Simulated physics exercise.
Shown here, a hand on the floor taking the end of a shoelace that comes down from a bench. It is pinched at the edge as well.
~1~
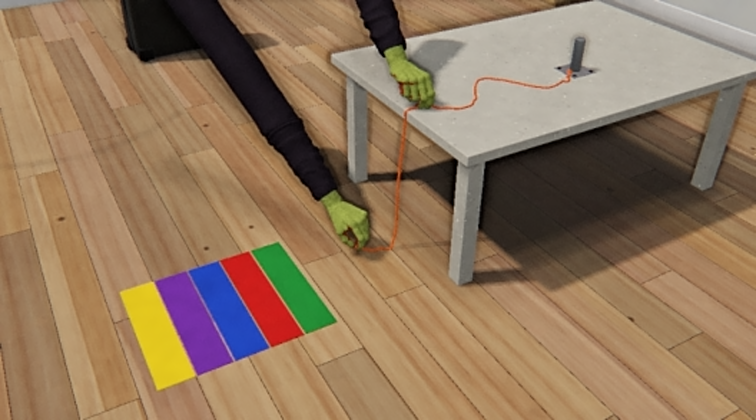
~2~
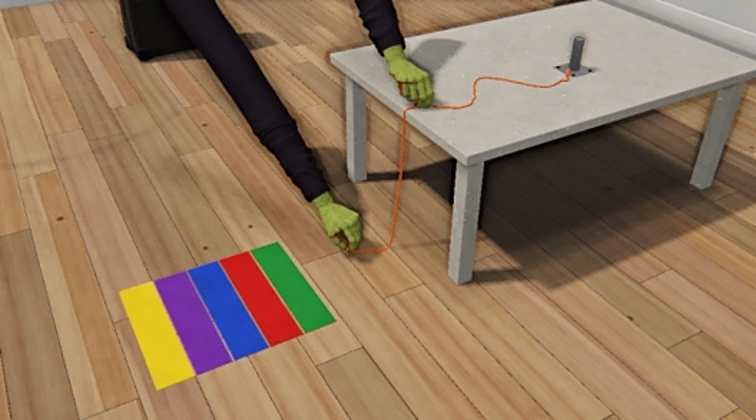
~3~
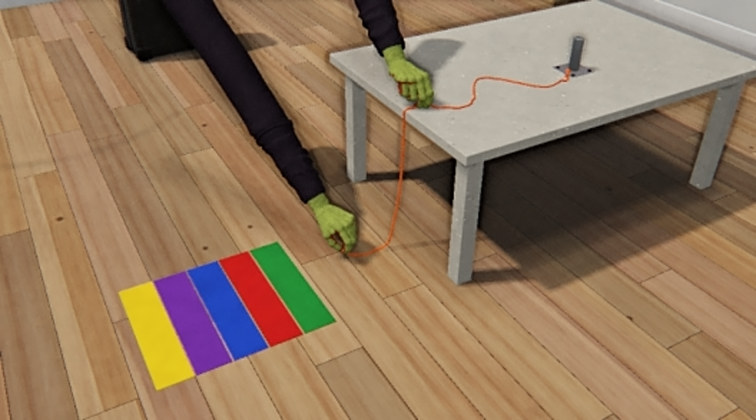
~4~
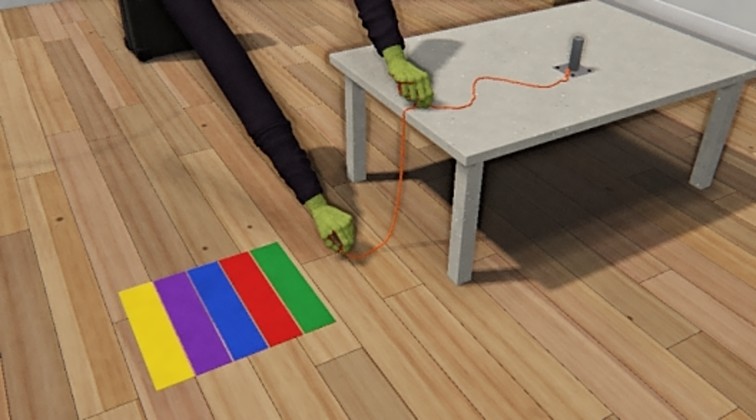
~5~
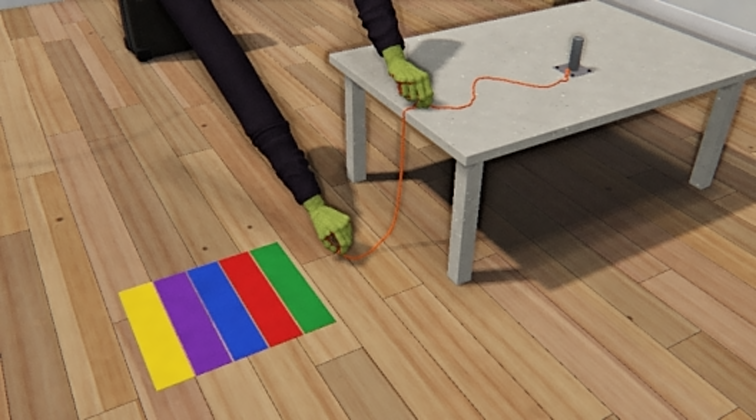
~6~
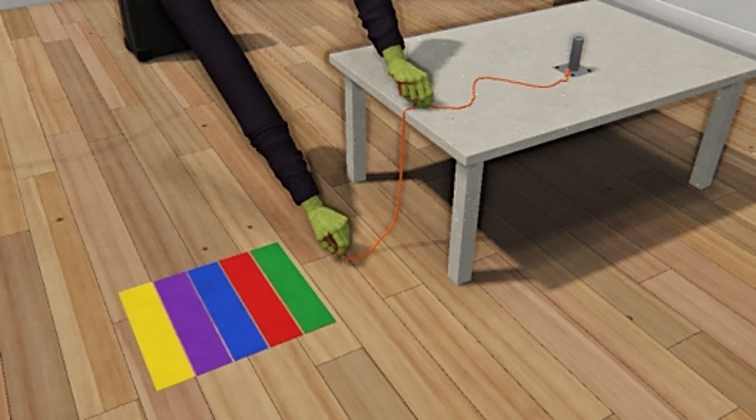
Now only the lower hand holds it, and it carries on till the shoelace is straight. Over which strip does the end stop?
It gets as far as the purple strip.
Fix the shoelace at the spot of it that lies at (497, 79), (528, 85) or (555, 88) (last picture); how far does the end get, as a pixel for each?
In that order: (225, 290), (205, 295) and (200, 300).
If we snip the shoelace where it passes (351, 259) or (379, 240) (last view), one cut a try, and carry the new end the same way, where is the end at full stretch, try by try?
The places are (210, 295) and (255, 280).
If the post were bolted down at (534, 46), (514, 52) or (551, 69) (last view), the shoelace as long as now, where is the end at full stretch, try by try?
In that order: (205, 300), (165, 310) and (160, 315).
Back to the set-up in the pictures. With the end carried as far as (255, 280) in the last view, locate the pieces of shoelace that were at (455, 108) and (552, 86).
They go to (402, 124) and to (527, 79).
Early on, end near (255, 280); over red.
Midway, end near (211, 296); over blue.
At the end of the slack, end near (185, 304); over purple. The purple one.
